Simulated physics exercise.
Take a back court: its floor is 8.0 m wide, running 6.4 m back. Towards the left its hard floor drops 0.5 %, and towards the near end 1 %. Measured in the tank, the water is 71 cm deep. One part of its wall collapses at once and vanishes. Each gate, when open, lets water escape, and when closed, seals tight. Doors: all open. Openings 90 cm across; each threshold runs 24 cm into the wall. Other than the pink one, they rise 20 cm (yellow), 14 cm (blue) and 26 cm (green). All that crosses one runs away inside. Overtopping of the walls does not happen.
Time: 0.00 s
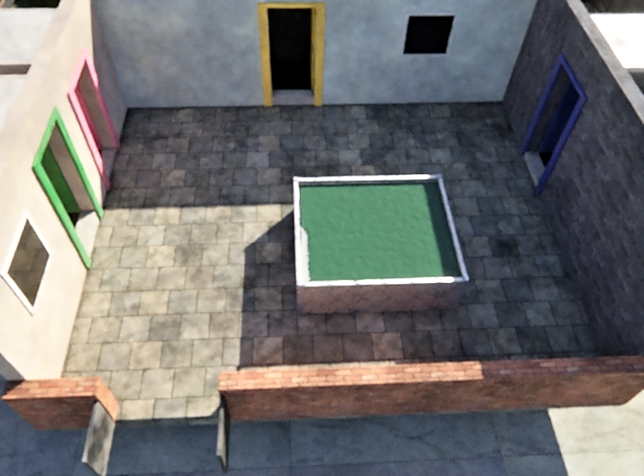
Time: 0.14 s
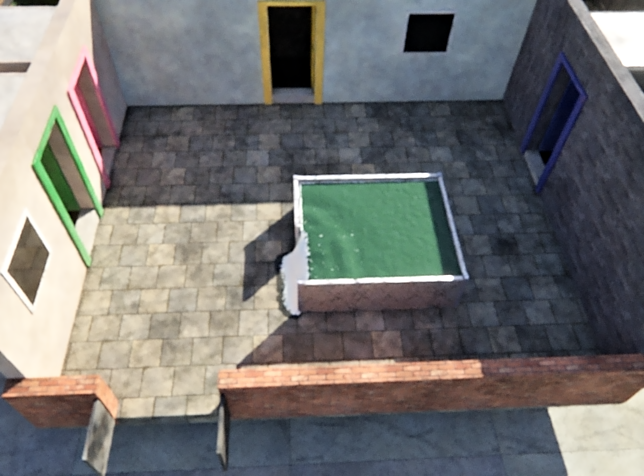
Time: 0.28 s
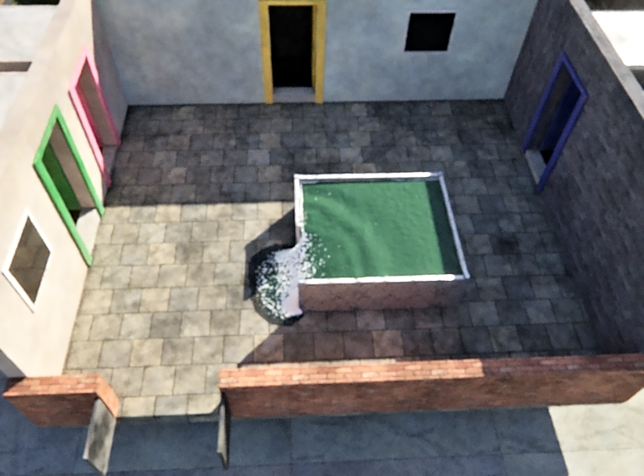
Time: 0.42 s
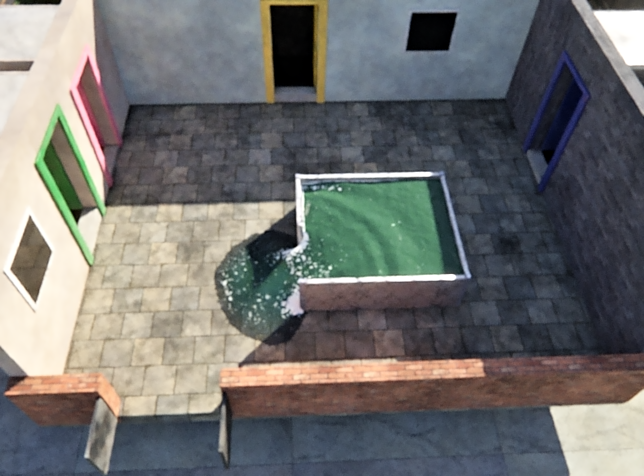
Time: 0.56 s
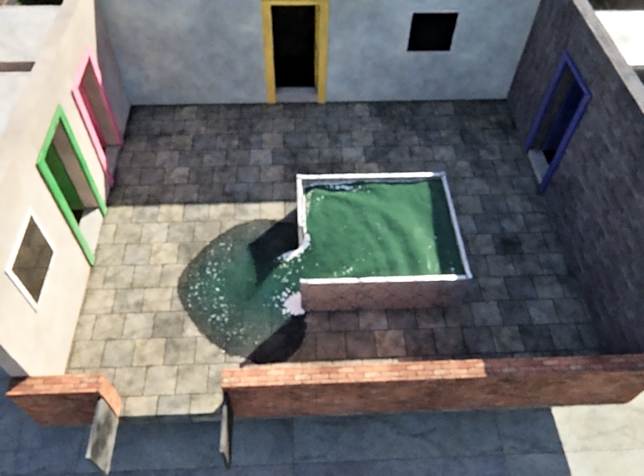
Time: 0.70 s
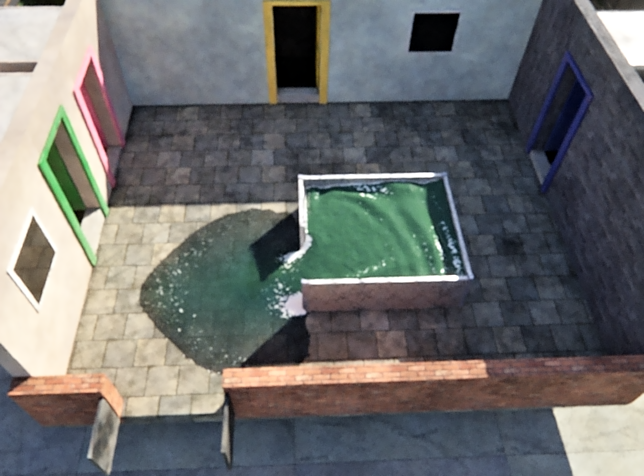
Green water pouring through a gap in the left side of a raised tank, spreading leftward across a paved walled courtyard.
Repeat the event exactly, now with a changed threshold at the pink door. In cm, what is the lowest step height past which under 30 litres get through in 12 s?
Close to 6.5 cm is just enough.
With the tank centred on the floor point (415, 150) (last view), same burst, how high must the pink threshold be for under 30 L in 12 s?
I'd put it at close to 18 cm.
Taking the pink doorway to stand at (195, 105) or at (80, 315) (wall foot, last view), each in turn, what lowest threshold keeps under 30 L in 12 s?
Minimums: About 8.5 cm and 24 cm.
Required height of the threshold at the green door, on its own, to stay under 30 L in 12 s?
At green, about 18 cm.
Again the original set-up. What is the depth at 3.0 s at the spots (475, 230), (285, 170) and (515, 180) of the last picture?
Depth: About 0, 0, 0 cm.
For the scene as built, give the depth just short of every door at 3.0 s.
Lab note, depth in cm: Yellow 0; blue 0; pink 11; green 22.
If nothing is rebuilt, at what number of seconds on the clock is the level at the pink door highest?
The level tops out around 2.8 s.
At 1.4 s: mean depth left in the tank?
The mean depth is roughly 52 cm.
After 1.4 s water covers 25 % of the floor, deepest (38 cm) near (290, 285); it has not reached the pink door.
After 3.0 s water covers 30 % of the floor, deepest (30 cm) near (60, 402); 11 cm at the pink door, 1 litre in over its 8 cm threshold.
After 12.0 s water covers 80 % of the floor, deepest (10 cm) near (60, 402); 7 cm at the pink door, 11 litres in over its 8 cm threshold.
At the pink door as built, the water arrived by 2.1 s and peaked near 11 cm at 2.8 s.
Run again over the same 12 s with other heights there, 54 litres in over 5 cm, 21 litres over 7 cm. The limit of 30 litres is kept from about 6.5 cm up.
